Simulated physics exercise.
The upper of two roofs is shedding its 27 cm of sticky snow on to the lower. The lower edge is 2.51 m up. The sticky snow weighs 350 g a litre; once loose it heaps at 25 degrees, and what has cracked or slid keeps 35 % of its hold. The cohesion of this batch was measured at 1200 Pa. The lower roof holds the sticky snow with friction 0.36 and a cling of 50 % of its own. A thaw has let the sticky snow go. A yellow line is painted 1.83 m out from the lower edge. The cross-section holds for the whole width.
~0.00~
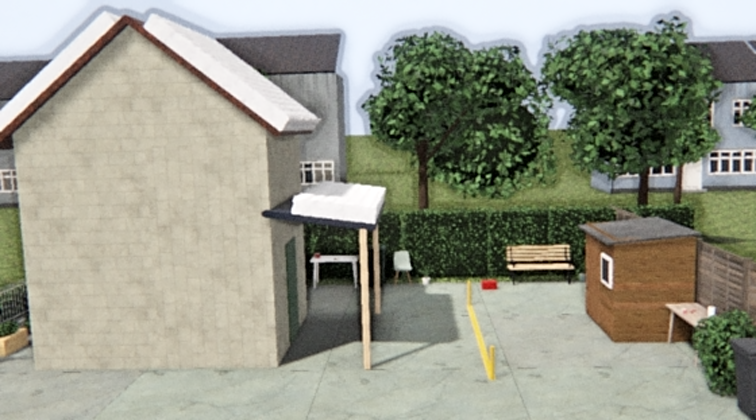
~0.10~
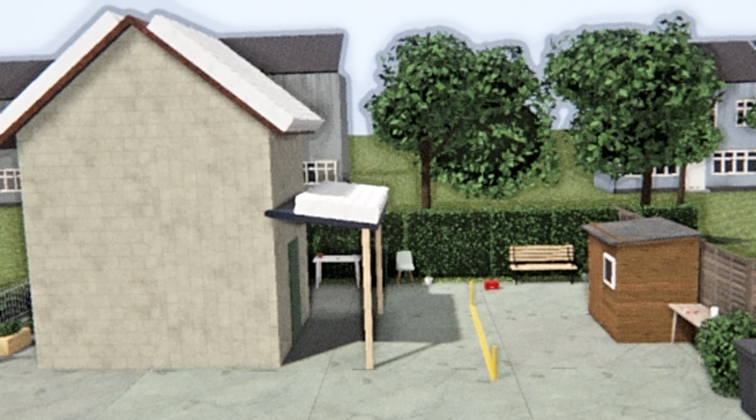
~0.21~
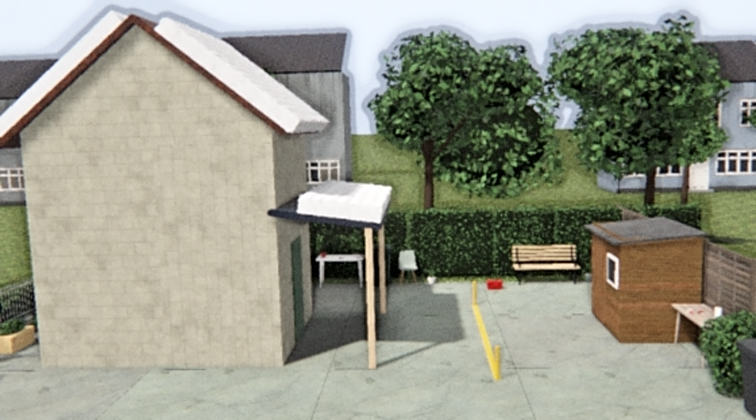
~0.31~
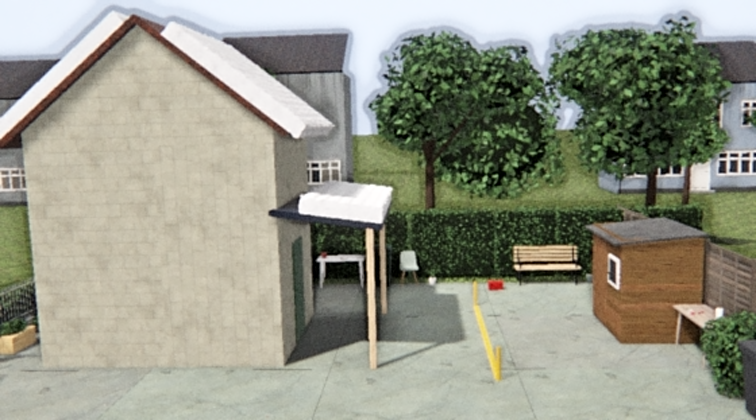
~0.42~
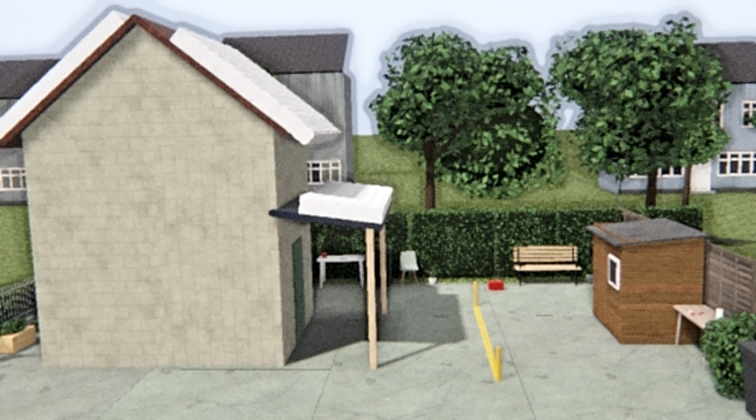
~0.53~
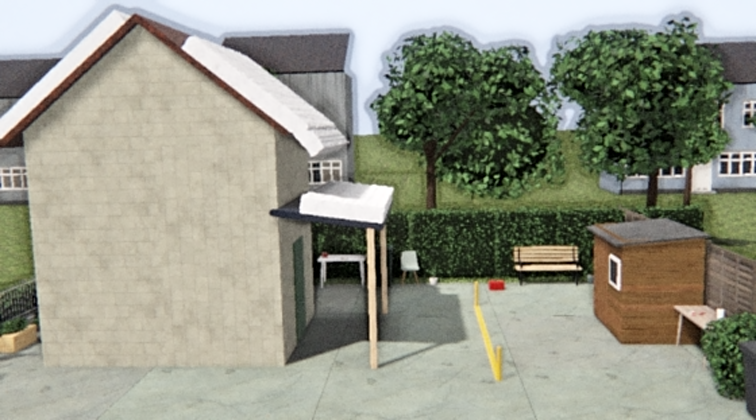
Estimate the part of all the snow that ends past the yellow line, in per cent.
Close to 29 per cent.
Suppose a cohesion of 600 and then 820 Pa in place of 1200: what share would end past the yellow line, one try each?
In turn about 45 %, 40 %.
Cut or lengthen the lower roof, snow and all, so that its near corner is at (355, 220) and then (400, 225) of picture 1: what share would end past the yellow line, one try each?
In turn about 35 %, 16 %.
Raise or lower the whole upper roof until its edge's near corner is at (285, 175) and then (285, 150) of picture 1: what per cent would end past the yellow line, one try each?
In turn about 5 %, 12 %.
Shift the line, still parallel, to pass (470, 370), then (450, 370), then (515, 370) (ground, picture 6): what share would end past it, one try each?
In turn about 40 %, 50 %, 22 %.
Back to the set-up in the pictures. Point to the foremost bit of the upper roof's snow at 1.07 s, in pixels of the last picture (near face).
Near (389, 204).
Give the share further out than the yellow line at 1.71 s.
Near 4 %.
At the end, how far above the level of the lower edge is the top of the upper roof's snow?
Roughly 0.5 m.
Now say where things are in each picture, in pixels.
Leading edge of the sticky snow at (281, 113), in the first picture.
Leading edge of the sticky snow at (285, 122), its middle shifted 2.1 cm, in the second picture.
Leading edge of the sticky snow at (291, 115), its middle shifted 8.7 cm, 3 % of it past the upper edge, in one piece, in the third picture.
Leading edge of the sticky snow at (298, 130), its middle shifted 20 cm, 8 % of it past the upper edge, in one piece, in the fourth picture.
Leading edge of the sticky snow at (306, 136), its middle shifted 37 cm, 14 % of it past the upper edge, in one piece, in the fifth picture.
Leading edge of the sticky snow at (316, 137), its middle shifted 59 cm, 22 % of it past the upper edge, cracking, in the sixth picture.
After 1.07 s, none is below the lower edge and 0 % is past the line.
After 1.71 s, 45 % is below the lower edge and 4 % is past the line.
After 2.36 s, 59 % is below the lower edge and 29 % is past the line.
After 3.00 s, 64 % is below the lower edge and 29 % is past the line.
After 4.00 s, at the end, 69 % is below the lower edge and 29 % is past the line.
